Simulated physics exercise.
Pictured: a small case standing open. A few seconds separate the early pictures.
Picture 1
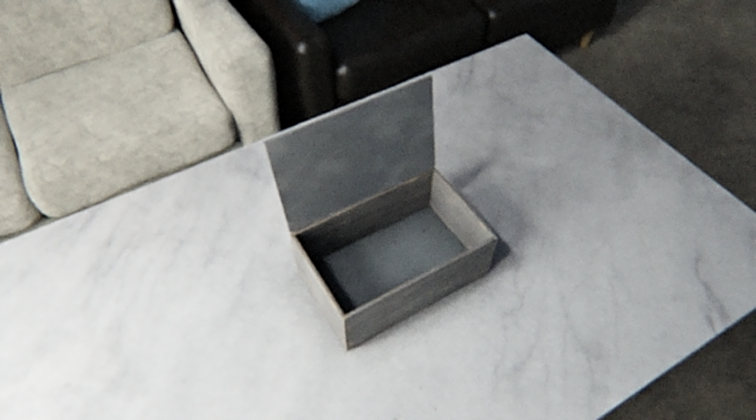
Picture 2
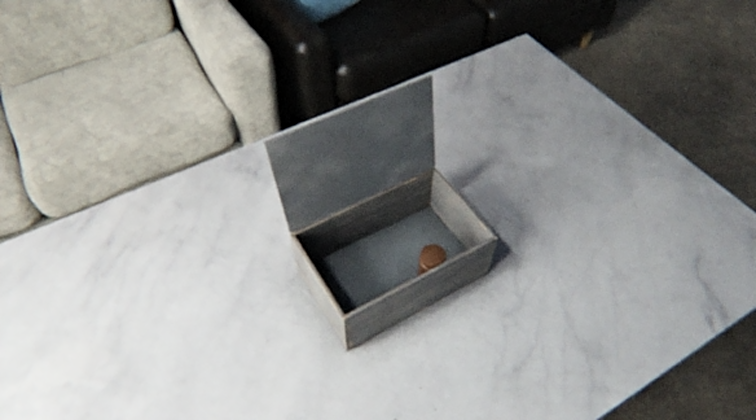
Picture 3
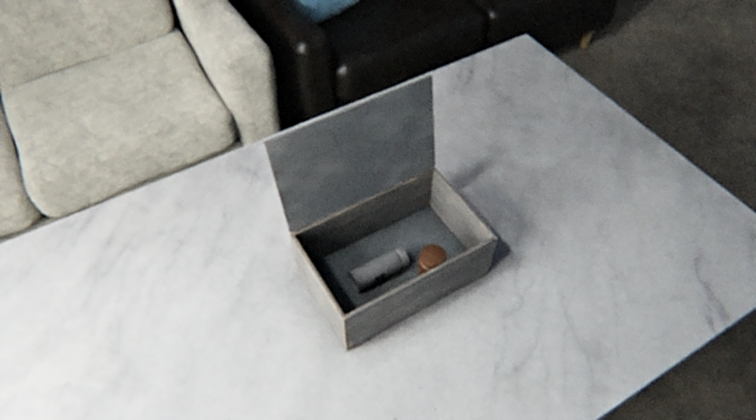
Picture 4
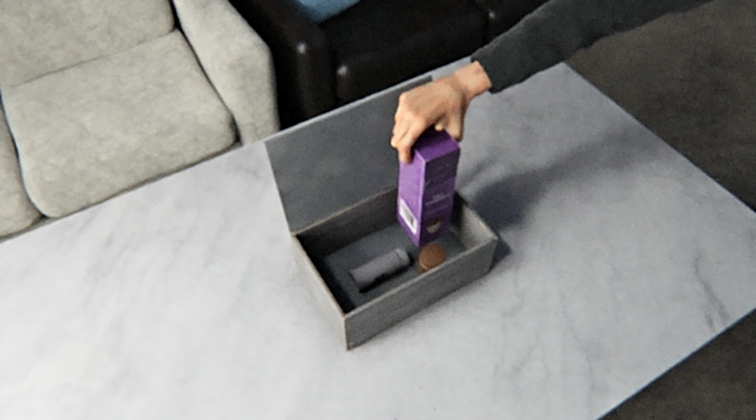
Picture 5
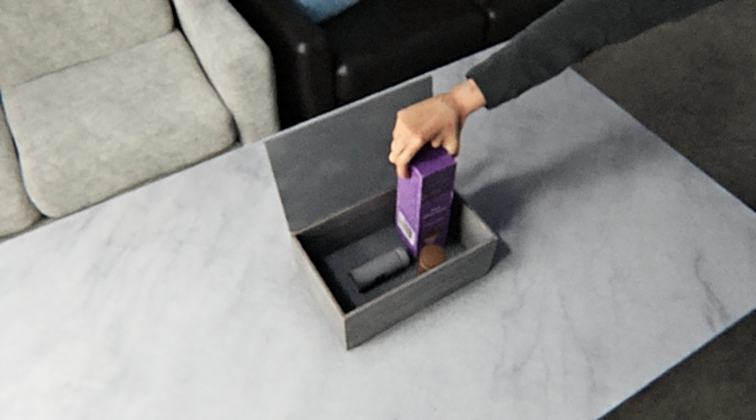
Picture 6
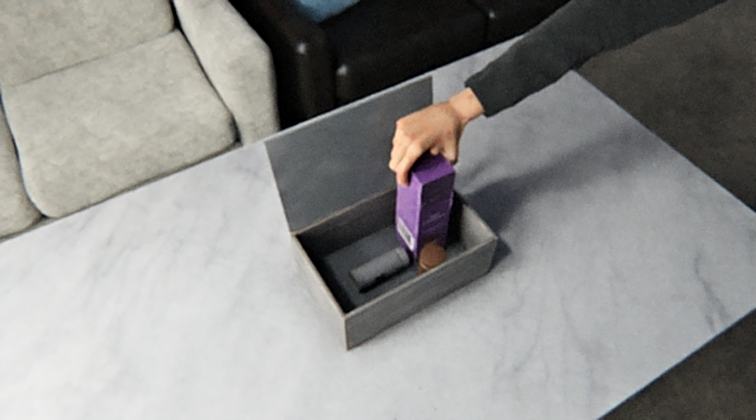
A small brown round object and then a grey cylindrical container appear inside an open box on a marble table, after which a hand holds a tall purple carton upright over the box and lowers it in behind them.
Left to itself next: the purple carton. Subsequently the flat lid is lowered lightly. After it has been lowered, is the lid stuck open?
Yes. Looks to me like the lid is kept from shutting.
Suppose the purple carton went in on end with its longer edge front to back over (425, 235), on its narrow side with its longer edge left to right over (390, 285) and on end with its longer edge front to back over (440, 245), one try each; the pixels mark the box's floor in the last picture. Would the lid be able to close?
In the first case it is held up; in the second case it shuts flat; in the third case it will not close.
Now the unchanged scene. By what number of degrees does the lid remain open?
Roughly 35°.
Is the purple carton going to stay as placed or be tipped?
Well, it ends up skewed.
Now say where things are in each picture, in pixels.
The last thing is not in view yet, in the first picture.
The last thing is not in view yet, in the second picture.
The last thing is not in view yet; grey shaker (379, 269), in the third picture.
Still above its spot; purple carton (426, 186); grey shaker (379, 269), in the fourth picture.
Still above its spot; purple carton (423, 199); grey shaker (379, 269), in the fifth picture.
Put in, still held; purple carton (423, 206); grey shaker (379, 269), in the sixth picture.
Then, 1.40 s past the last view, lid 77° above the rim.
Then, 1.90 s past the last view, lid 49° above the rim; purple carton rocked 24° from its first pose near (435, 221); brown shaker rocked 5° from its first pose.
Finally, lid 37° above the rim; down or leaning hard in the box, purple carton; left askew, brown shaker; grey shaker still in place. Final places as the last picture's camera would see them, purple carton near (432, 228).
